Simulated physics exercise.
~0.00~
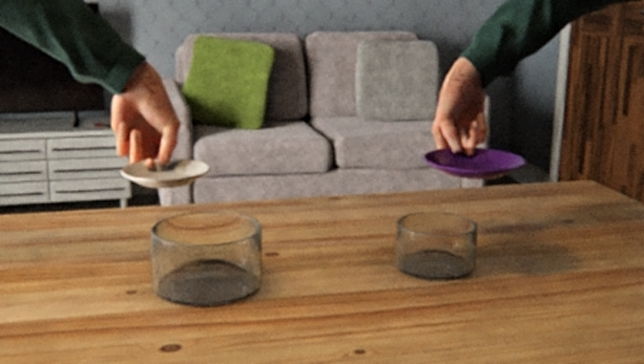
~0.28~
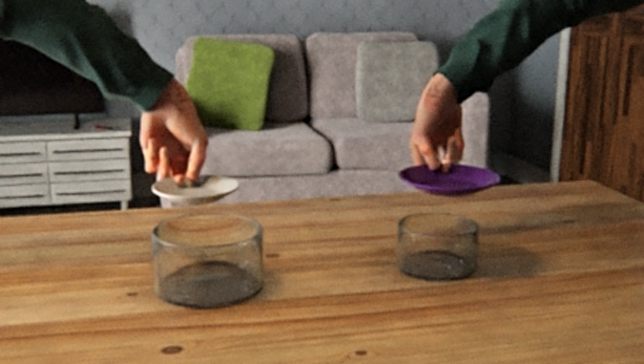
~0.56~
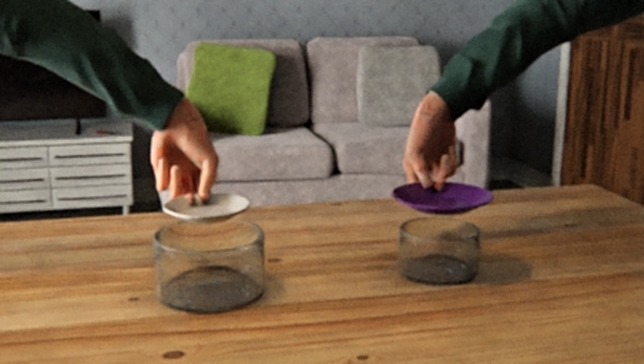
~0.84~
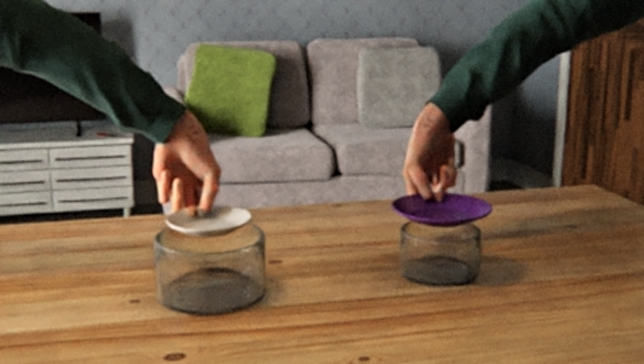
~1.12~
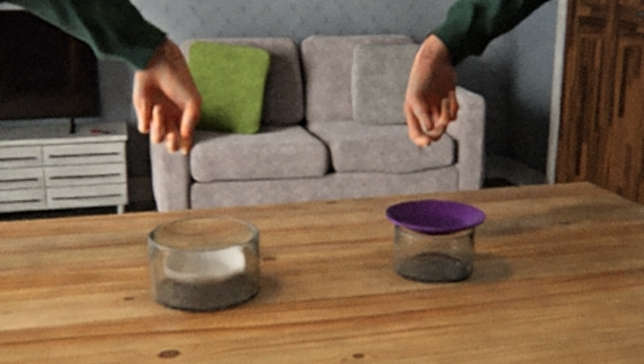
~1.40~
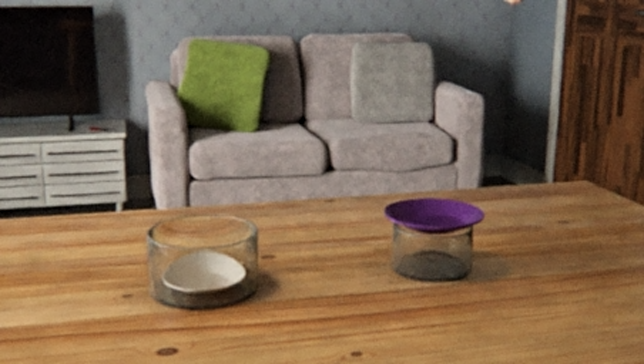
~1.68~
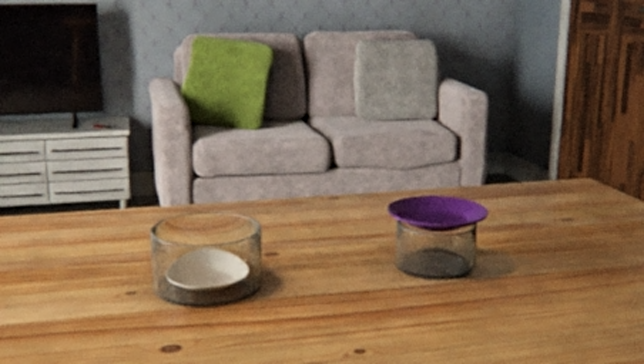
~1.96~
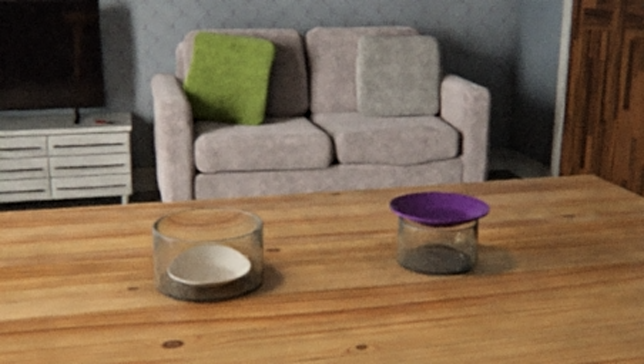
At first, two hands in dark green sleeves hold a white plate and a purple plate above two glass containers on a wooden table, with a grey sofa behind. The left hand moves the white plate right and down, while the right hand brings the purple plate left and down. Each plate is lowered close to the opening beneath it. Then the fingers open and both hands draw back out of view. The purple plate stays on the rim of the right glass, covering it like a lid, but the white plate drops inside the wider left glass and rests there, slightly tilted.
